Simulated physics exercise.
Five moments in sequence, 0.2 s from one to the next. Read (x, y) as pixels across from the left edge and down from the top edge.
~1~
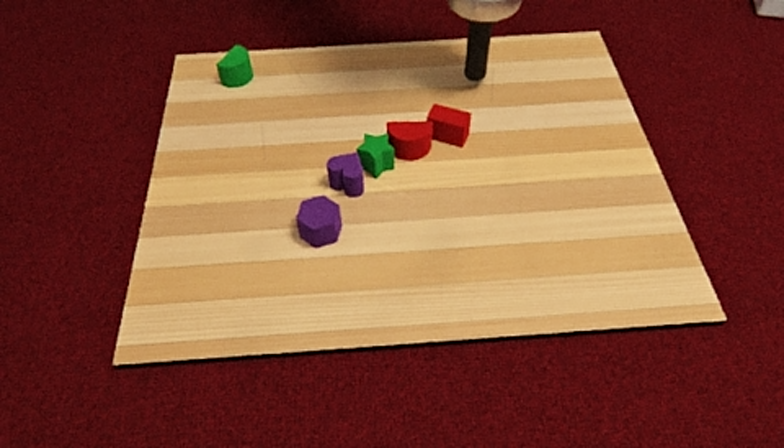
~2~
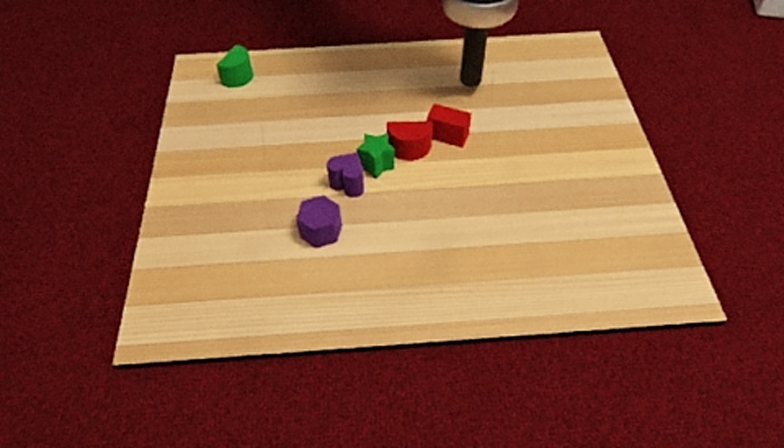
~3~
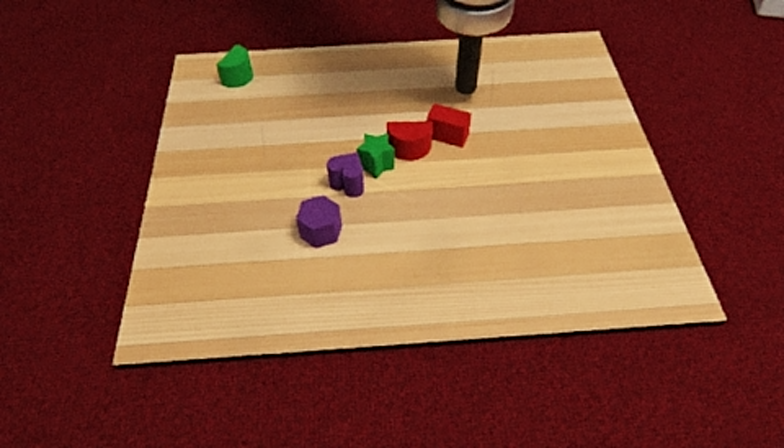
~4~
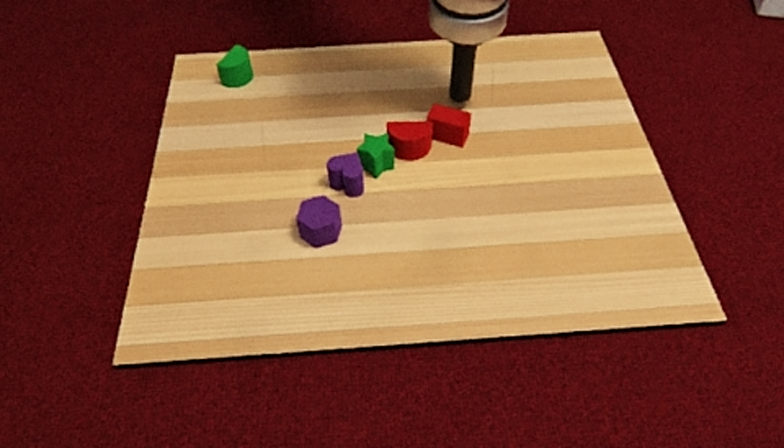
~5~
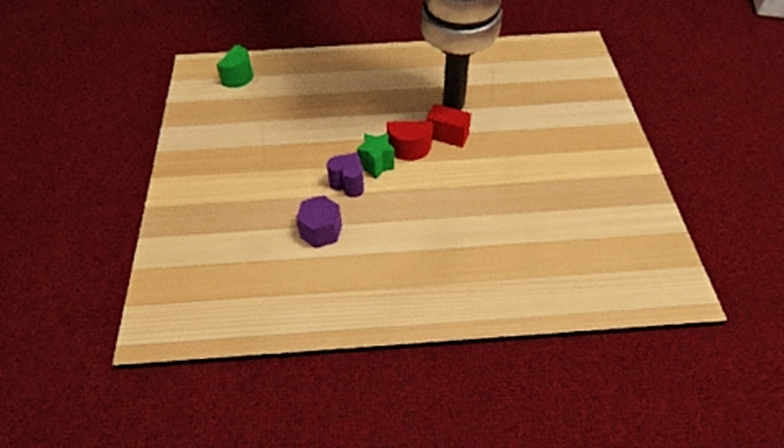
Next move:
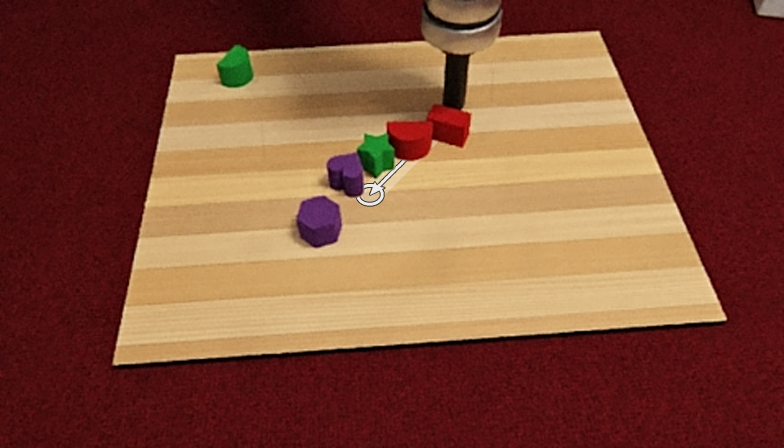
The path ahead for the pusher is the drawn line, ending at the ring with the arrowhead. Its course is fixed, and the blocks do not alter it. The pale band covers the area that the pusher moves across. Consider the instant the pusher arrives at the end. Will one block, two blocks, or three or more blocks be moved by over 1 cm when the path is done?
The count is three or more.
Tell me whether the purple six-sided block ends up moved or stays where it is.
Once the pusher is done, the purple six-sided block remains in the old spot.
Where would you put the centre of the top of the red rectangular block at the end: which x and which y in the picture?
The point I'd pick in the picture is (445, 132).
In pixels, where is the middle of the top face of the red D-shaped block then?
Its top middle is near (351, 189).
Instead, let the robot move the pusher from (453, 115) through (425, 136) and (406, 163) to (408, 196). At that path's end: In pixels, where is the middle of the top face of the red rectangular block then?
The middle of its upper face will lie at (443, 129).
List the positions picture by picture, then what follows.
Lower end of the pusher at (475, 76), tops of blocks, purple six-sided block at (318, 211), purple heart at (346, 164), green star at (376, 144), red D-shaped block at (410, 129), red rectangular block at (449, 115), in the first frame.
Pusher at (471, 81), blocks as before, in the second frame.
Pusher at (466, 88), blocks as before, in the third frame.
Pusher at (460, 96), blocks as before, in the fourth frame.
Pusher at (453, 106), purple six-sided block at (318, 211), purple heart at (346, 164), green star at (376, 144), red D-shaped block at (410, 129), red rectangular block at (449, 115), in the fifth frame.
The drawn path runs from (453, 115) to (370, 195).
On the path given first. One third of the way, pusher at (426, 130); red D-shaped block at (408, 137), turned 50° clockwise; red rectangular block at (445, 130), turned 60° anticlockwise.
Two thirds of the way, pusher at (399, 157); purple heart at (327, 171), turned 20° anticlockwise; green star at (350, 152), turned 25° clockwise; red D-shaped block at (381, 159), turned 60° clockwise; red rectangular block at (445, 132), turned 70° anticlockwise.
At the end, pusher at (370, 186); purple six-sided block not moved; purple heart at (316, 174), turned 15° anticlockwise; green star at (342, 153), turned 60° clockwise; red D-shaped block at (351, 189), turned 55° clockwise; red rectangular block at (445, 132), turned 70° anticlockwise.
